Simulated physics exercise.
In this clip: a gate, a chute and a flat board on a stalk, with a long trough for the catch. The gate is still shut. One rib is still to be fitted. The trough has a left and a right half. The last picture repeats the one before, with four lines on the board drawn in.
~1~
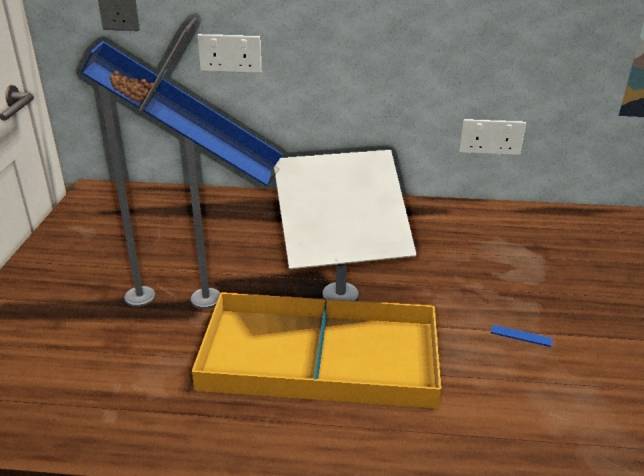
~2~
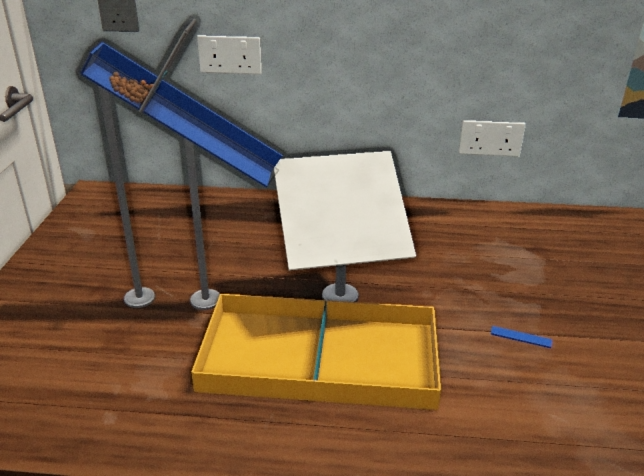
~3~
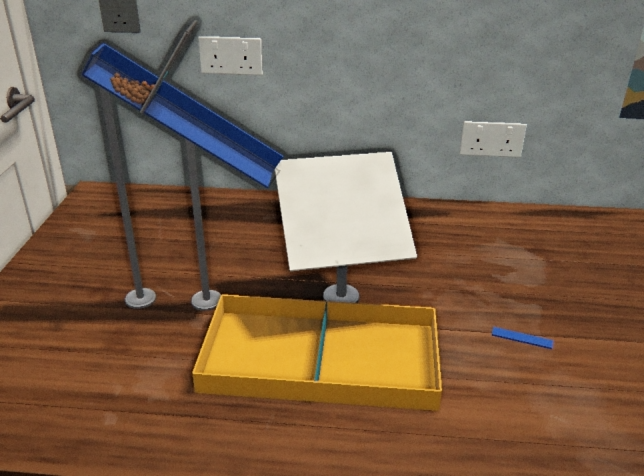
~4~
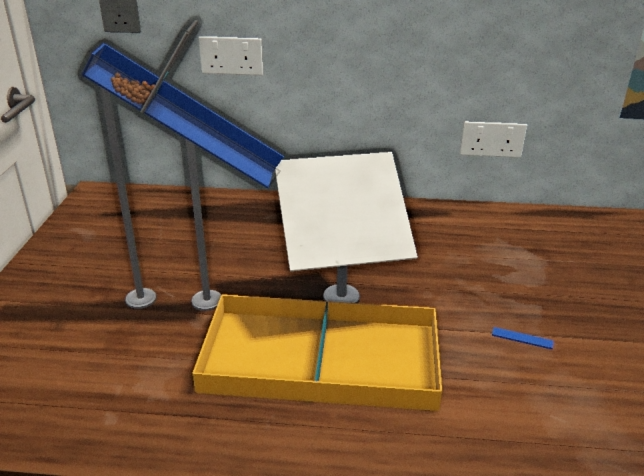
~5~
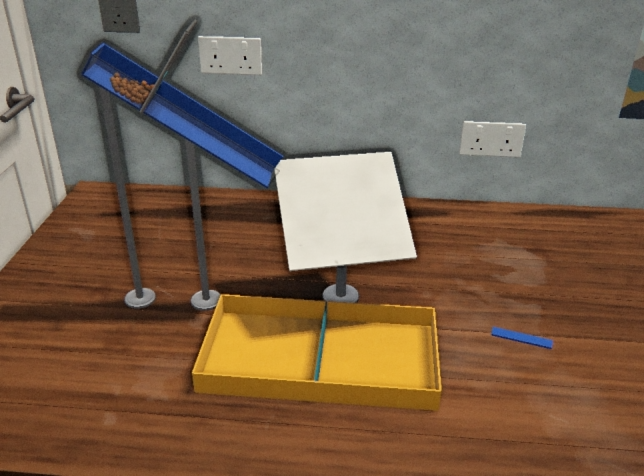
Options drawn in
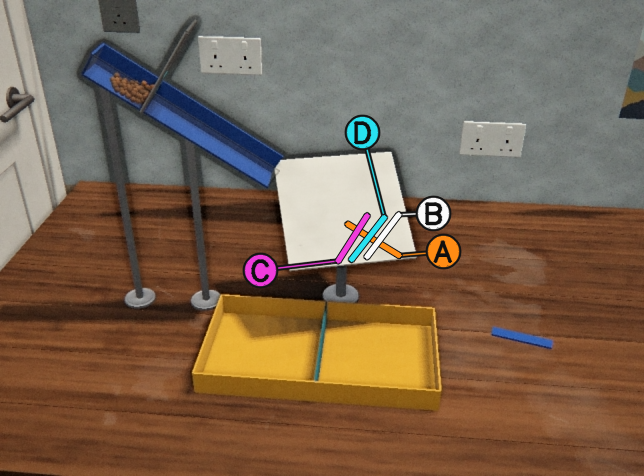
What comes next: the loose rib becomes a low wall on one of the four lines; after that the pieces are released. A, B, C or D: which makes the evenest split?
Line C.
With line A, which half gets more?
More lands on the right.
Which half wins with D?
Right.
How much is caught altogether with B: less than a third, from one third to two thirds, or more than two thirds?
It is more than two thirds.
On the marked copy, line A from (347, 224) to (399, 255); line B from (398, 214) to (367, 256); line C from (367, 215) to (338, 260); line D from (384, 217) to (351, 259).
With A, of what is caught, not one piece in the left half, every piece in the right.
With B, of what is caught, just a few in the left half, almost all in the right.
With C, of what is caught, roughly half in the left half, roughly half in the right.
With D, of what is caught, about a tenth in the left half, almost all in the right.
